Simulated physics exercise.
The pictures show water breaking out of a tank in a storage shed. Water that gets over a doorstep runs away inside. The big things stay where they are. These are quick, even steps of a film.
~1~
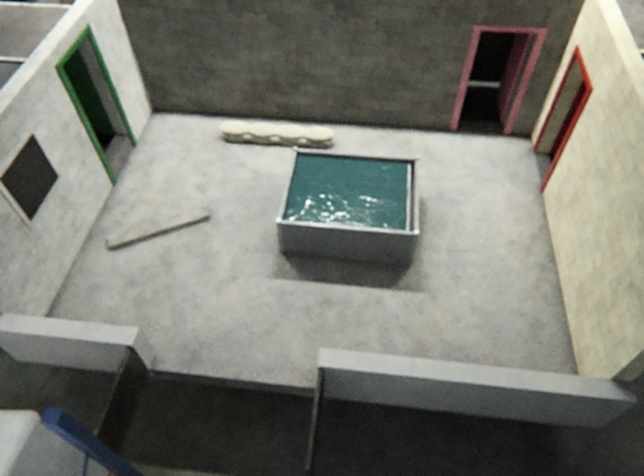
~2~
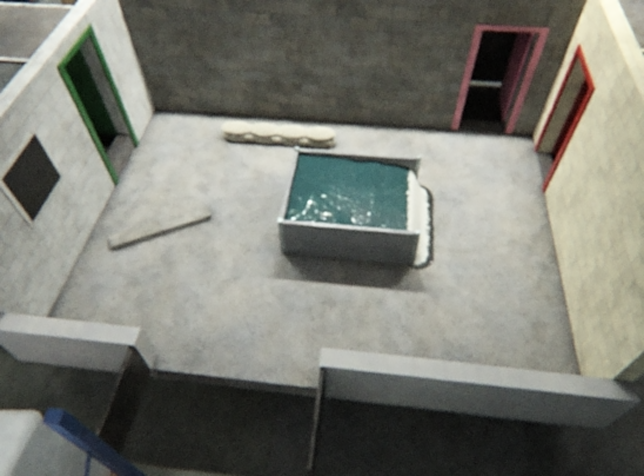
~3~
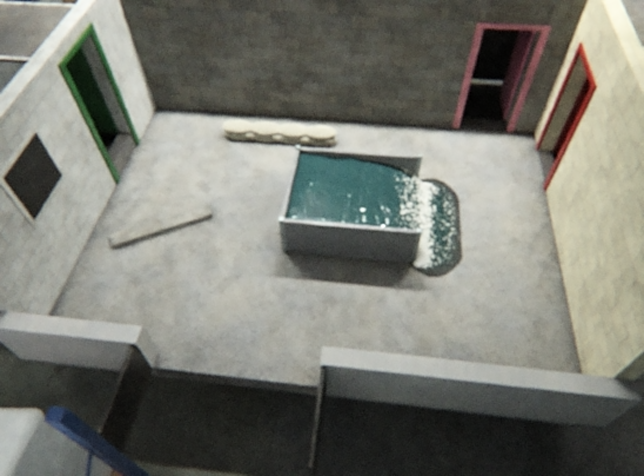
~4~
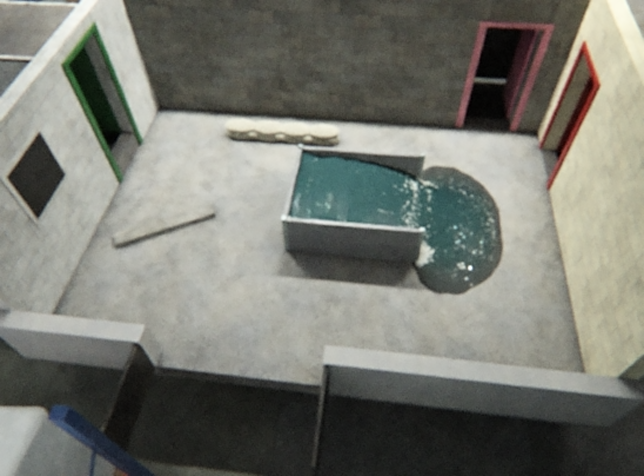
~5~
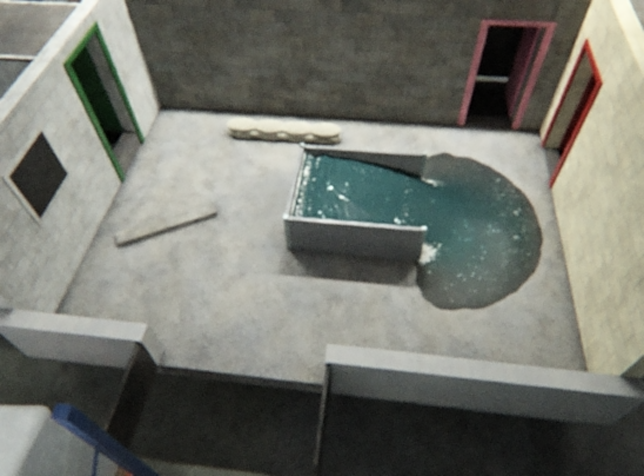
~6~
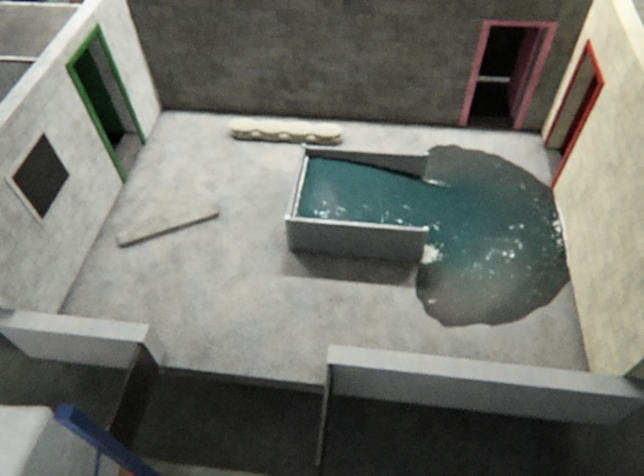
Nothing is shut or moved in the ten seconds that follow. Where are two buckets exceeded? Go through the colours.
One by one: The green door admits no more than that; the pink door lets in a lot; the red door lets in a lot.
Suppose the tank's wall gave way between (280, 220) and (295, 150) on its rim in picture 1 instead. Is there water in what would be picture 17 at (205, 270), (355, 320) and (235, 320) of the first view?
In that order: Under water, clear, clear.
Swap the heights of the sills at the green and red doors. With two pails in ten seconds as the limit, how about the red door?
One by one: Red stays under.
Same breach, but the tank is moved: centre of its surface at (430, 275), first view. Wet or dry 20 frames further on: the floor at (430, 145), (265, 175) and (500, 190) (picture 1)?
In turn: Under water, no water, wet.
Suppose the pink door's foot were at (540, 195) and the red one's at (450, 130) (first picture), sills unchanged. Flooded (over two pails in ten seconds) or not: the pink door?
My reading: Pink door lets more in.
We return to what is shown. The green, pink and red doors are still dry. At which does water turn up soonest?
First comes the red door.
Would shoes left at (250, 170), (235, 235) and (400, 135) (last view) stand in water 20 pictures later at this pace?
As listed: Free of water, dry, covered.
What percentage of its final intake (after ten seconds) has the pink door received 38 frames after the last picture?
Some 90 per cent.
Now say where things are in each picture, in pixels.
The first frame shows the open tank at (351, 192) is whole and still.
In the second frame, water pours out at (412, 216) and has run to a hidden place.
In the third frame, the front is at (441, 185), out from the gap at (413, 216).
In the fourth frame, water pours out at (416, 216) and has run to (468, 179).
In the fifth frame, the front is at (527, 204), out from the gap at (418, 215).
In the sixth frame, the front is at (552, 196), out from the gap at (419, 215).
A moment on, water covers 25 % of the floor; the green door not reached, the pink door wet at the sill, nothing in, the red door under two buckets in.
Next, water covers 25 % of the floor; the green door not reached, the pink door under two buckets in, the red door over two buckets in.
Then, water covers 45 % of the floor; the green door not reached, the pink door over two buckets in, the red door far over two buckets in.
Later, water covers 80 % of the floor; the green door not reached, the pink door far over two buckets in, the red door far over two buckets in.
In the end, water covers 95 % of the floor; the green door wet at the sill, nothing in, the pink door far over two buckets in, the red door far over two buckets in.
